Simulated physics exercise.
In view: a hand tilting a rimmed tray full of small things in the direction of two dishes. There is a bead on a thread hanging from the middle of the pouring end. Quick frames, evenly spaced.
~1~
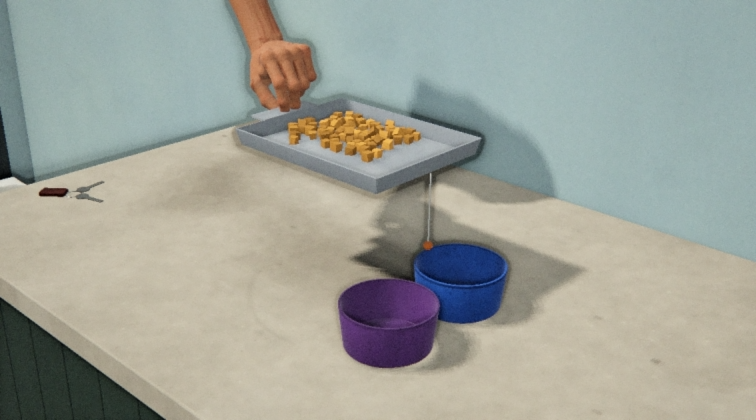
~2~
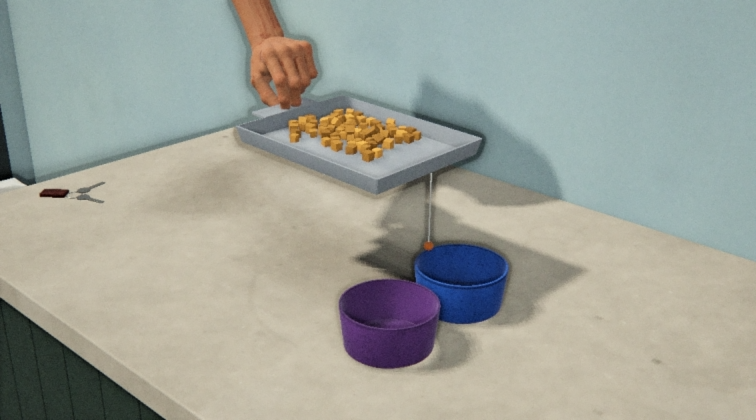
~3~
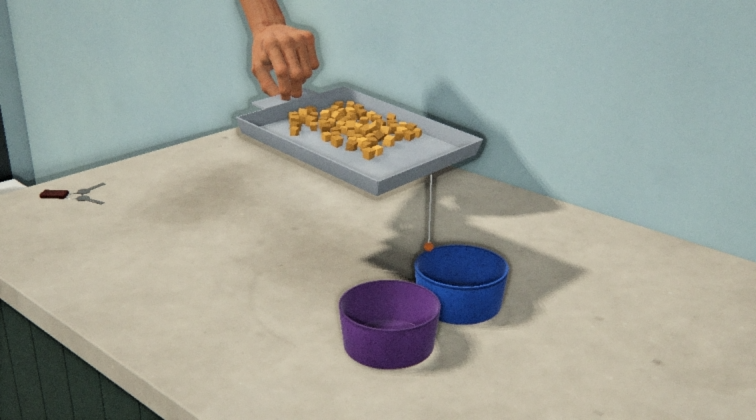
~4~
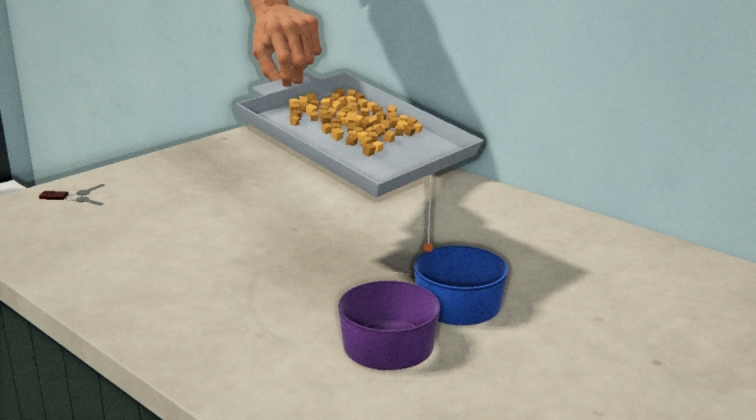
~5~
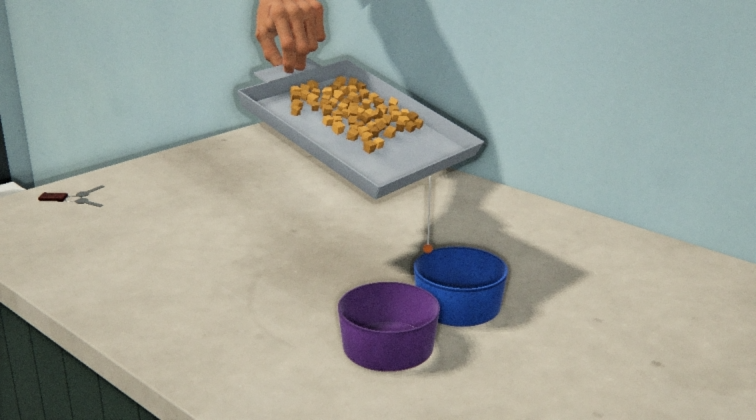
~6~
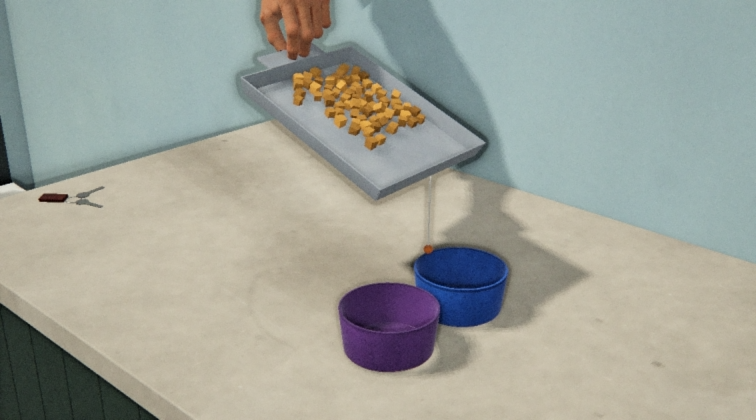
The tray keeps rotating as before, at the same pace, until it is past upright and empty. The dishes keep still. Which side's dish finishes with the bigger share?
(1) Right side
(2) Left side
Right side (1).
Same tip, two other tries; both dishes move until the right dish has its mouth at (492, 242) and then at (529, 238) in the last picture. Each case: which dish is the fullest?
With the dishes at the first place it's the left-side dish, and at the second it's the left-side dish.
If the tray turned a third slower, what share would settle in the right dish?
Result: About 50 per cent.
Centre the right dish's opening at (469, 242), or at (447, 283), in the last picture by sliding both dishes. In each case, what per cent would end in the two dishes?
Close to 20 in a hundred, followed by close to 60 in a hundred.
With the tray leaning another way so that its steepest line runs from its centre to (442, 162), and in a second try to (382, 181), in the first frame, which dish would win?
Case one: The dish to the right. Case two: The dish to the left.
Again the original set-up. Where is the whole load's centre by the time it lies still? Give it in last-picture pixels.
Close to (464, 313), more or less.
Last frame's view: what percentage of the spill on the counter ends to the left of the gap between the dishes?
Estimate: About 0 percent.
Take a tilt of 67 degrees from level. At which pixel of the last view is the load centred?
About (430, 166).
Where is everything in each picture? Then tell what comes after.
The first frame shows corners of the pouring end at (376, 176) and (476, 138), level; middle of the load at (351, 132), croutons; left dish at (426, 338); right dish at (497, 296); bead on its thread at (428, 245).
The second frame shows corners of the pouring end at (377, 177) and (476, 138), level; middle of the load at (352, 130).
The third frame shows corners of the pouring end at (378, 179) and (477, 139), tipped barely, level across its low end; middle of the load at (352, 125).
The fourth frame shows corners of the pouring end at (378, 181) and (478, 140), tipped a little, level across its low end; middle of the load at (352, 116).
The fifth frame shows corners of the pouring end at (379, 184) and (478, 141), tipped clearly, level across its low end; middle of the load at (354, 108).
The sixth frame shows corners of the pouring end at (380, 186) and (480, 141), tipped clearly, level across its low end; middle of the load at (356, 99); left dish at (427, 342); right dish at (497, 299).
Soon after the last picture, tray tipped steeply; most on the tray; a small part in the air.
A little later, tray tipped past a quarter turn; about half on the tray; a small part in the left dish; a small part in the right dish; about a quarter outside both; a small part in the air.
Later still, tray tipped past a quarter turn; about a quarter in the left dish; about half in the right dish; about a quarter outside both.
At rest, tray tipped past a quarter turn; about a quarter in the left dish; about half in the right dish; about a quarter outside both.
